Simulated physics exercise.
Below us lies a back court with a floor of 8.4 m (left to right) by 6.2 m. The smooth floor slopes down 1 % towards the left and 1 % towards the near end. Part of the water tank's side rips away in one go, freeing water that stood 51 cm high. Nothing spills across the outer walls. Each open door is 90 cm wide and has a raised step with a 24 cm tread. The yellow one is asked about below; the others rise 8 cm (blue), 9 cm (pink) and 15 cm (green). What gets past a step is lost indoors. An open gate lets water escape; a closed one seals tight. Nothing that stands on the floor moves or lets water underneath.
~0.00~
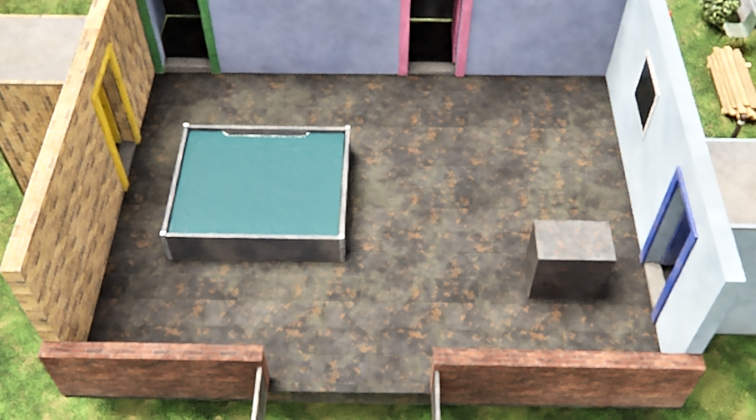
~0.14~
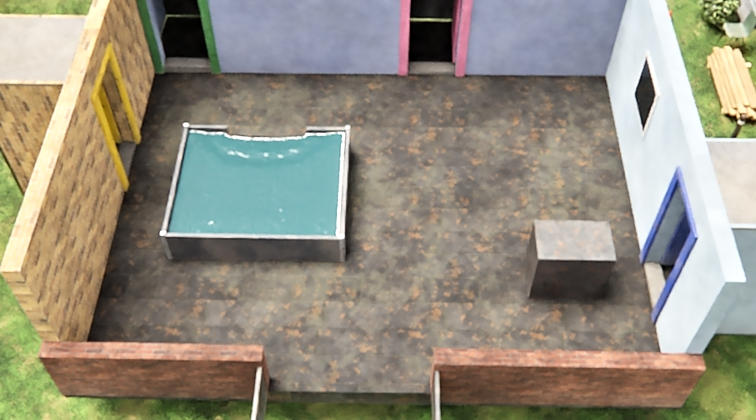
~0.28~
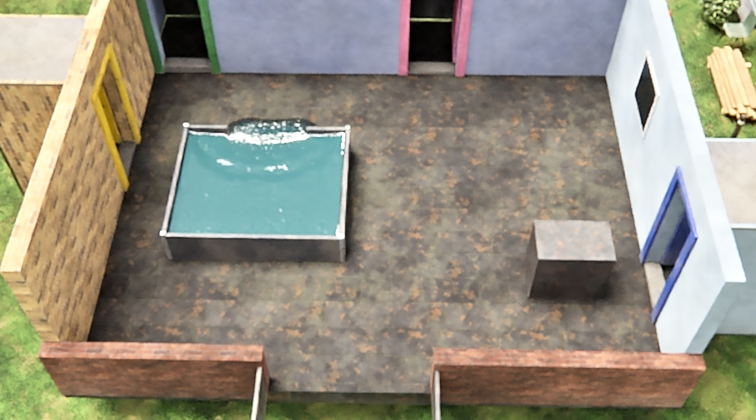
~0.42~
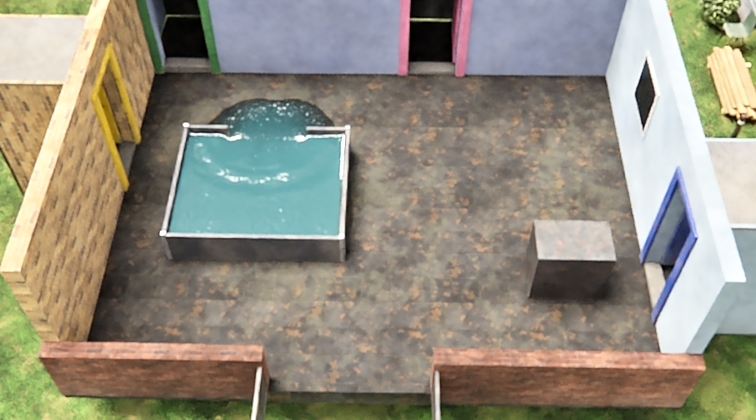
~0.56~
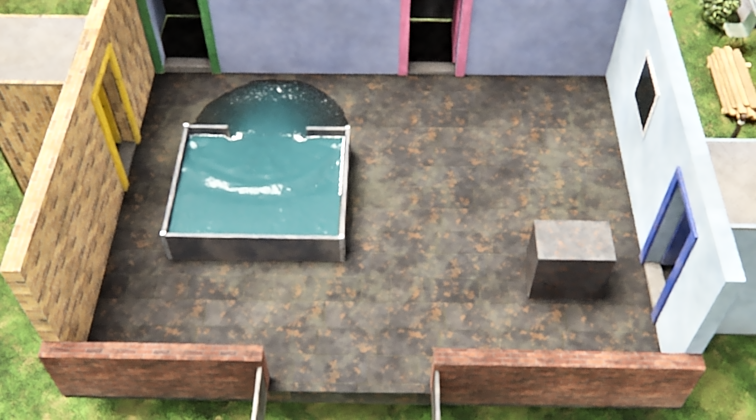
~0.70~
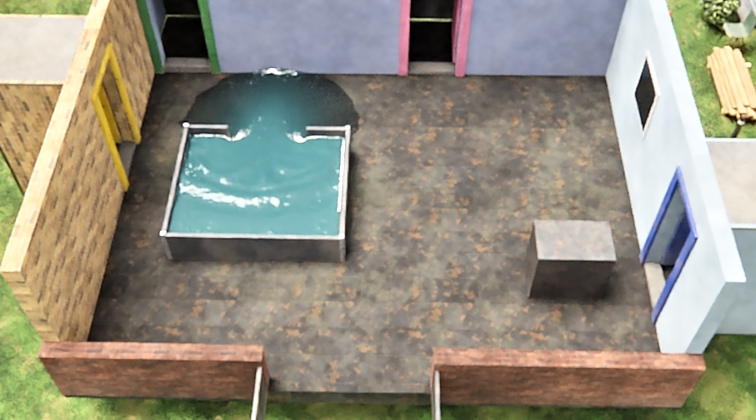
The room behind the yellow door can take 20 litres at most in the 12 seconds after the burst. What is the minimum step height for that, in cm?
At least 5 cm or so.
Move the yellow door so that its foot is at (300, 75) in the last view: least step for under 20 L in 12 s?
Roughly 26 cm.
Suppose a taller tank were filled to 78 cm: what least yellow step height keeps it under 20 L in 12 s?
About 7.5 cm.
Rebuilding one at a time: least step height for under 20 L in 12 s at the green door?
Roughly 20 cm at green.
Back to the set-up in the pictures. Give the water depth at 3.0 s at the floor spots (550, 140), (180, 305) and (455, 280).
Roughly 0, 0 and 0 cm, in turn.
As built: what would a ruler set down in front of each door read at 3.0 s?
Depths in cm: Blue 0, yellow 6, pink 7, green 21.
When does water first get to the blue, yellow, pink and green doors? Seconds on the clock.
Blue 5.5 s, yellow 2.4 s, pink 1.8 s, green 1.2 s.
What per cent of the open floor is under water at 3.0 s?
Some 30 per cent of it.
After 1.4 s water covers 10 % of the floor, deepest (34 cm) near (280, 75); it has not reached the yellow door.
After 3.0 s water covers 30 % of the floor, deepest (32 cm) near (155, 74); 6 cm at the yellow door, 0 litres in over its 8 cm step.
After 12.0 s water covers 100 % of the floor, deepest (14 cm) near (80, 372); 6 cm at the yellow door, 2 litres in over its 8 cm step.
At the yellow door as built, the water arrived by 2.5 s and peaked near 8 cm at 4.6 s.
Run again over the same 12 s with other heights there, 29 litres in over 4.5 cm, 11 litres over 6 cm. The limit of 20 litres is kept from about 5 cm up.
